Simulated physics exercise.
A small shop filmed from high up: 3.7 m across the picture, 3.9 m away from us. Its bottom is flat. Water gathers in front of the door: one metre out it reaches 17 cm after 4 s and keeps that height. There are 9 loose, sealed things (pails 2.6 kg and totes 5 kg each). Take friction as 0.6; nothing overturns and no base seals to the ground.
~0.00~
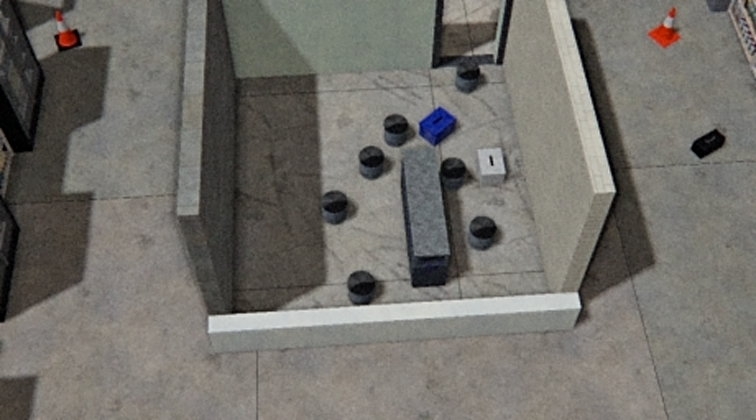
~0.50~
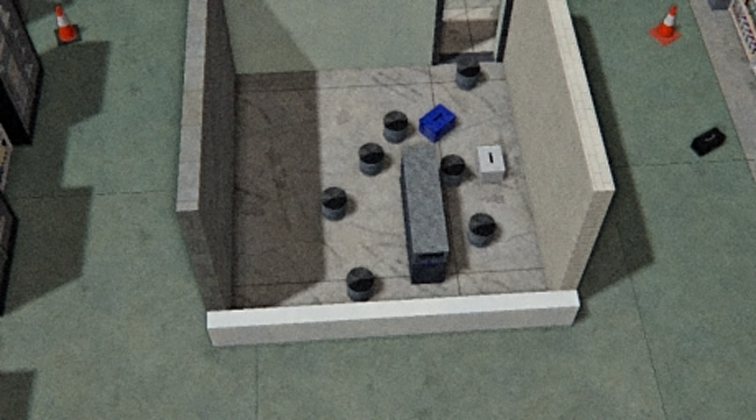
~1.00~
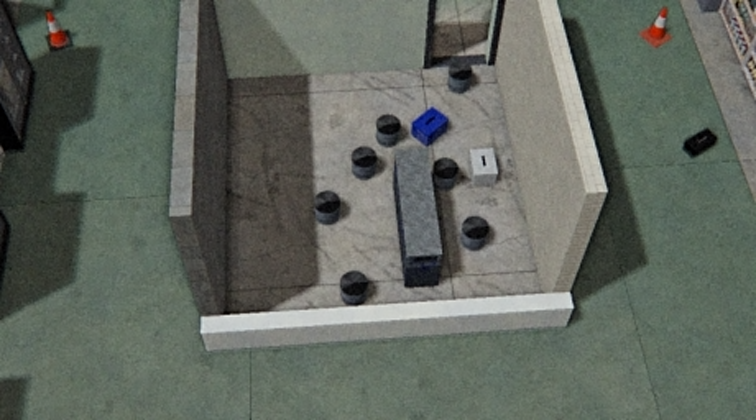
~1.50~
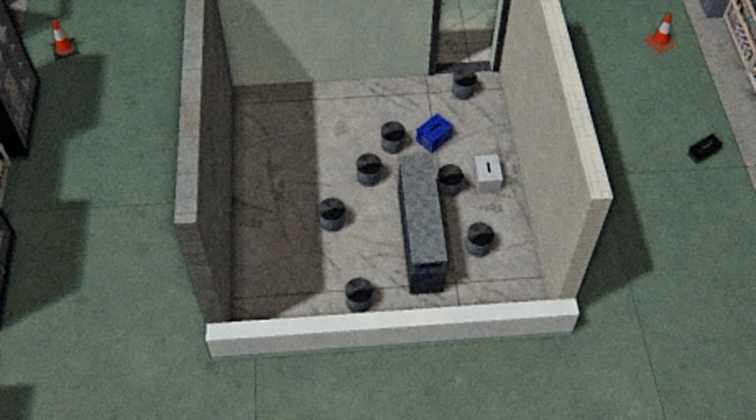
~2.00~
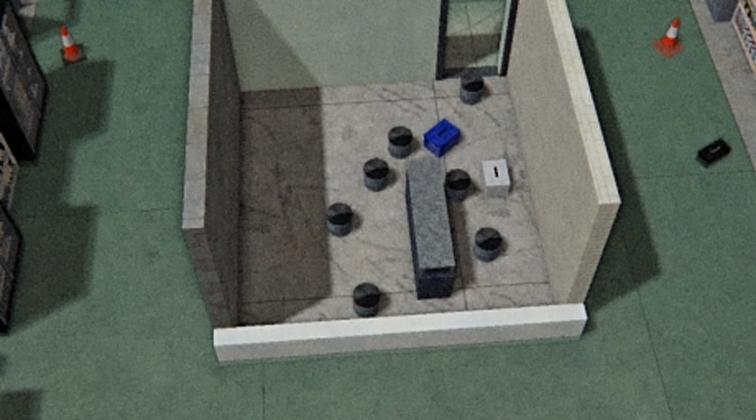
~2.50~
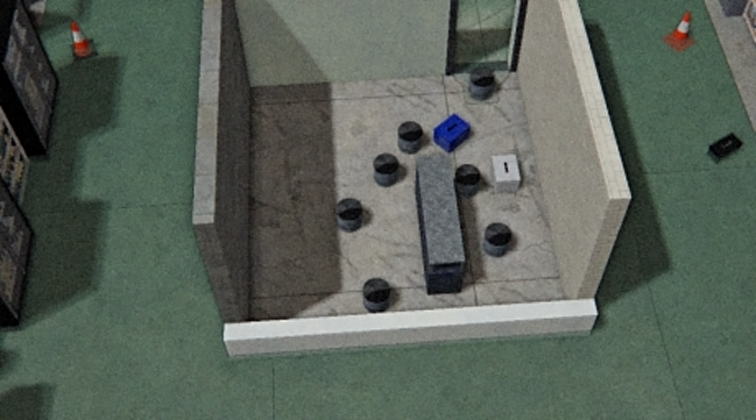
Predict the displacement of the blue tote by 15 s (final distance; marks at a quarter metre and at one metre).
Blue tote travels far.
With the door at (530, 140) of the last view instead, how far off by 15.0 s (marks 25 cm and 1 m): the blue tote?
In that case the blue tote ends far away.
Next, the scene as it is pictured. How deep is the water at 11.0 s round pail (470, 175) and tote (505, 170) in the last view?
About 3 and 11 cm.
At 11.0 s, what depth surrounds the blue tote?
Roughly 3 cm.
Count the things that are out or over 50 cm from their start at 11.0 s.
7 of them.
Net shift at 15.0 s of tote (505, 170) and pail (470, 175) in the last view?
In that order: 30 cm, 200 cm.
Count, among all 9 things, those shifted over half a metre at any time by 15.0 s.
9 of them.
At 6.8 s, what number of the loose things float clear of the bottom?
At that moment 4.
After 3.5 s the blue tote is near (452, 128), 0.0 m from its start, aground; 0 afloat.
After 6.8 s the blue tote is near (396, 171), 1.0 m from its start, aground; 4 afloat.
After 11.0 s the blue tote is near (379, 187), 1.3 m from its start, aground; 4 afloat.
After 15.0 s the blue tote is near (402, 222), 1.6 m from its start, aground; 8 afloat.
